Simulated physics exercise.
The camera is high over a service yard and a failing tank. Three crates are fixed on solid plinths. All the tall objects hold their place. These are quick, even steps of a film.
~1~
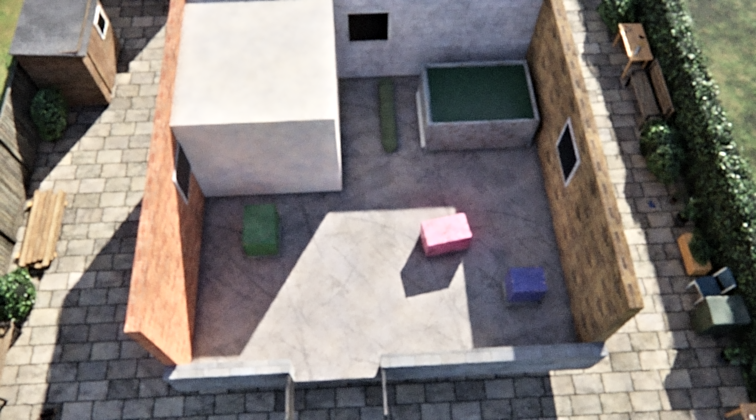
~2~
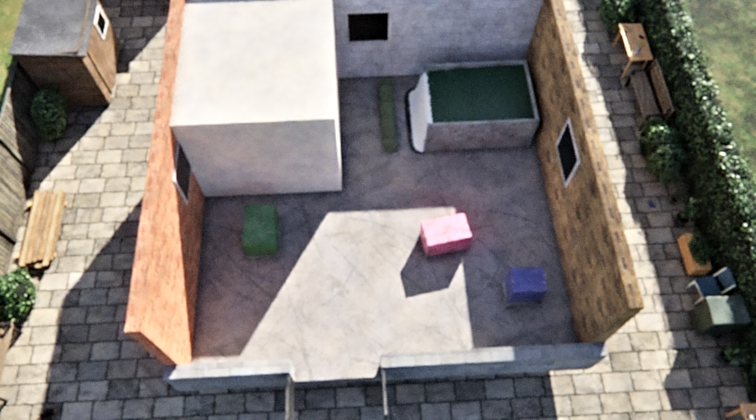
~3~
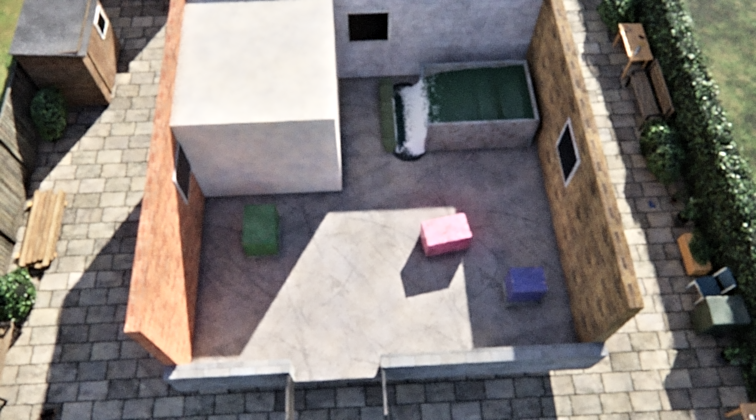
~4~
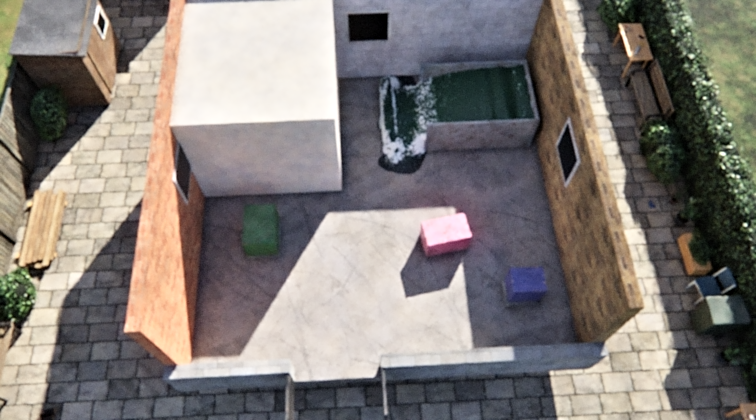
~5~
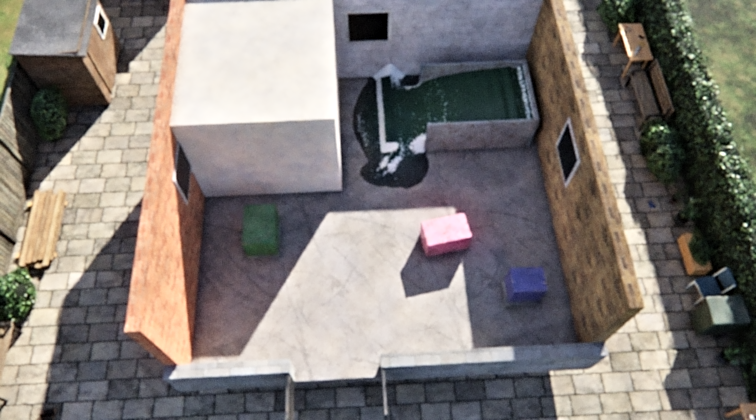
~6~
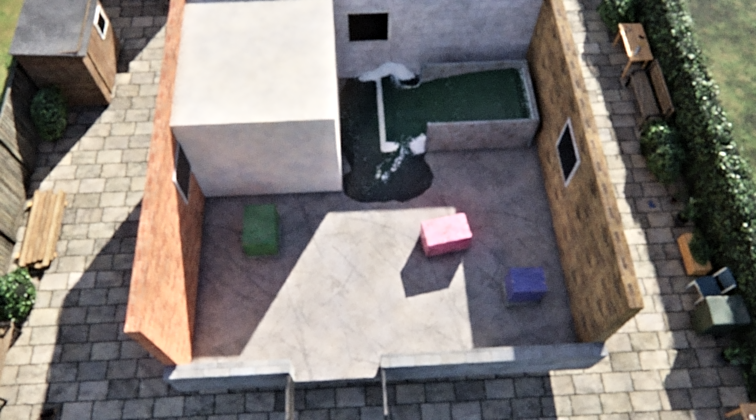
Dark green water pours from the left end of an open tank and spreads across the yard floor.
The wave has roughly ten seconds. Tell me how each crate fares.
In the end: The pink crate gets wet; the green crate stays dry; the blue crate stays dry.
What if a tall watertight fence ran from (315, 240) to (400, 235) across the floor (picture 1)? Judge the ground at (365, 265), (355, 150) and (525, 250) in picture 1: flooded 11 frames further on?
In turn: Dry, awash, dry.
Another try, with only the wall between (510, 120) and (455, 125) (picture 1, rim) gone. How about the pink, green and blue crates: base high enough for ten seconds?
Then: The pink crate ends up wet; the green crate is wetted; the blue crate is soaked.
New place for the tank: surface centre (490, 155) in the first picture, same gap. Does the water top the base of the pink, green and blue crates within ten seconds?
My reading: The pink one ends up wet; the green one is soaked; the blue one is spared.
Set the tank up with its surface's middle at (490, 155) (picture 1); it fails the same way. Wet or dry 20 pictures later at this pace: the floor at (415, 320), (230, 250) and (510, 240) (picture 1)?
In turn: No water, awash, not flooded.
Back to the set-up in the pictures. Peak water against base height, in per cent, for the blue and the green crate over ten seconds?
In turn 60 and 70 per cent.
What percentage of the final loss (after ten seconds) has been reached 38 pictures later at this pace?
Roughly 65 per cent.
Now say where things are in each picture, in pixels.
The first picture shows still water in the open tank at (478, 94).
In the second picture, water pours out at (425, 111) and has run to (416, 90).
In the third picture, the front is at (398, 87), out from the gap at (425, 113).
In the fourth picture, the front is at (387, 78), out from the gap at (425, 114).
In the fifth picture, water pours out at (425, 114) and has run to (376, 182).
In the sixth picture, the front is at (357, 197), out from the gap at (425, 114).
A moment on, water covers 25 % of the floor; the pink crate not reached, the green crate not reached, the blue crate not reached.
Next, water covers 45 % of the floor; the pink crate water round its plinth, the green crate water round its plinth, the blue crate not reached.
Then, water covers 65 % of the floor; the pink crate water round its plinth, the green crate water round its plinth, the blue crate not reached.
Later, water covers 90 % of the floor; the pink crate water round its plinth, the green crate water round its plinth, the blue crate water round its plinth.
In the end, water covers 100 % of the floor; the pink crate was topped, the green crate stayed above the water, the blue crate stayed above the water.
